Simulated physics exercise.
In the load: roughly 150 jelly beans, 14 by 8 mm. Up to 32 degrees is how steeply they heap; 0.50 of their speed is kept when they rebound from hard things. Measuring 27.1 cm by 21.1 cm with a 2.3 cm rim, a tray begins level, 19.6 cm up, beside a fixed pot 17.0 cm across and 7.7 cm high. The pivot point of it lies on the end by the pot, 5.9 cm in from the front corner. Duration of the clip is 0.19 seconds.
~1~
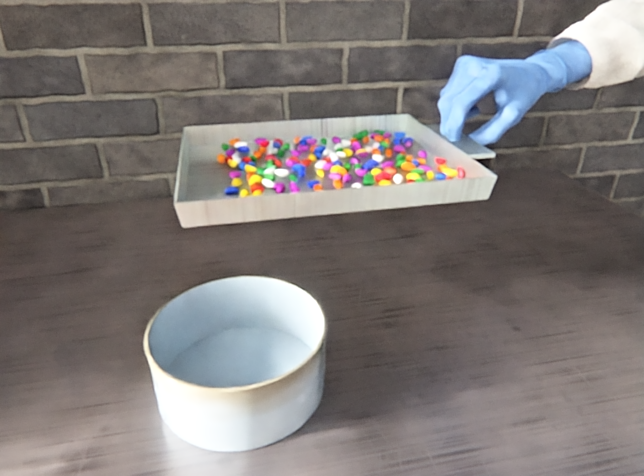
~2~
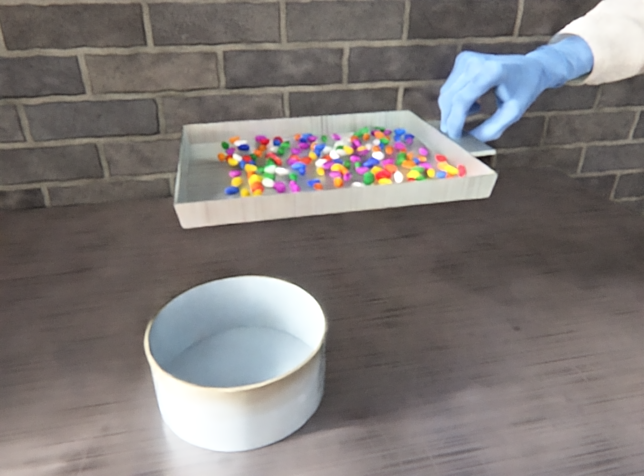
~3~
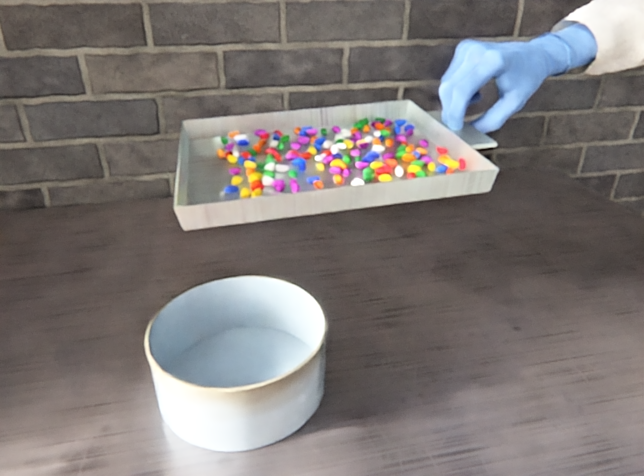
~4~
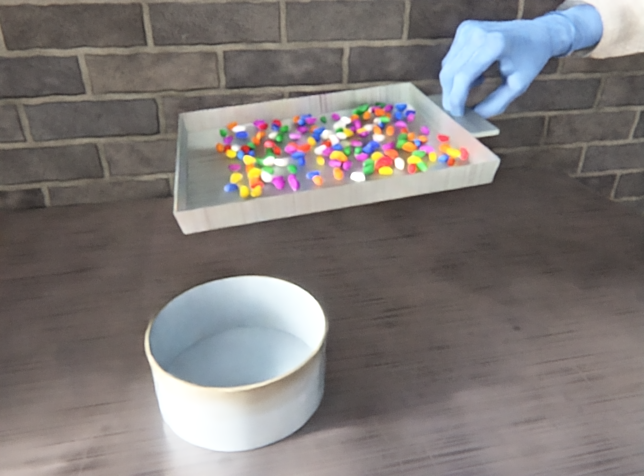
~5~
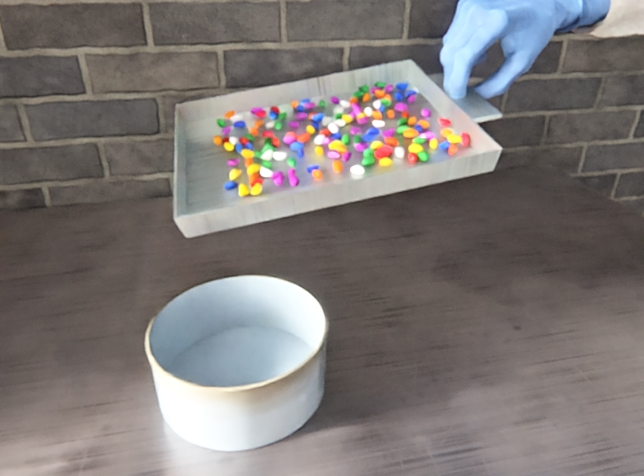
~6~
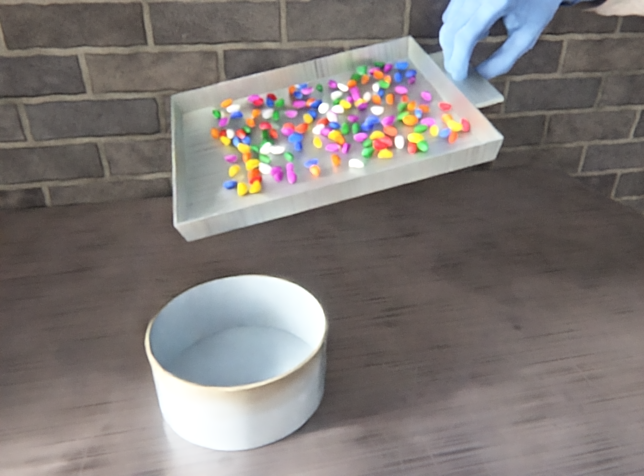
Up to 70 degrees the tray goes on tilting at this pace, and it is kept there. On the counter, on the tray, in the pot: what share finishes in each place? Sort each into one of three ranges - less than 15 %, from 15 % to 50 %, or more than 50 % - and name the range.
Ranges: Counter: From 15 % to 50 %; tray: From 15 % to 50 %; pot: From 15 % to 50 %.
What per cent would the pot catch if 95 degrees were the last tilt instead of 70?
Near 70 %, then.
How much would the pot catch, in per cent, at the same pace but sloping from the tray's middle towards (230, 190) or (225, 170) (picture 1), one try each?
First try: Around 5 percent; second try: Around 0 percent.
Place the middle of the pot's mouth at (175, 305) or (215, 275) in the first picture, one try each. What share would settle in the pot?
25 % and 0 %.
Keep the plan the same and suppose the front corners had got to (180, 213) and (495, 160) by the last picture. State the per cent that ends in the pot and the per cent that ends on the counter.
Split: Pot = 25, counter = 5.
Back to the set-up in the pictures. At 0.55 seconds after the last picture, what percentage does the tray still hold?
Around 45 percent of it.
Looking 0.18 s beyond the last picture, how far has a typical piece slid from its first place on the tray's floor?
It has moved some 3 cm from its start.
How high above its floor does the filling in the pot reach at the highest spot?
It reaches roughly 1.5 cm.
Then, 0.18 s after the last picture, tilt 46 degrees; the tray holds 100 %, the pot 0 %.
Then, 0.30 s after the last picture, tilt 63 degrees; the tray holds 100 %, the pot 0 %.
Then, 0.55 s after the last picture, tilt 70 degrees; the tray holds 45 %, the pot 15 %.
In the end, counter 30 %, tray 30 %, pot 40 %.
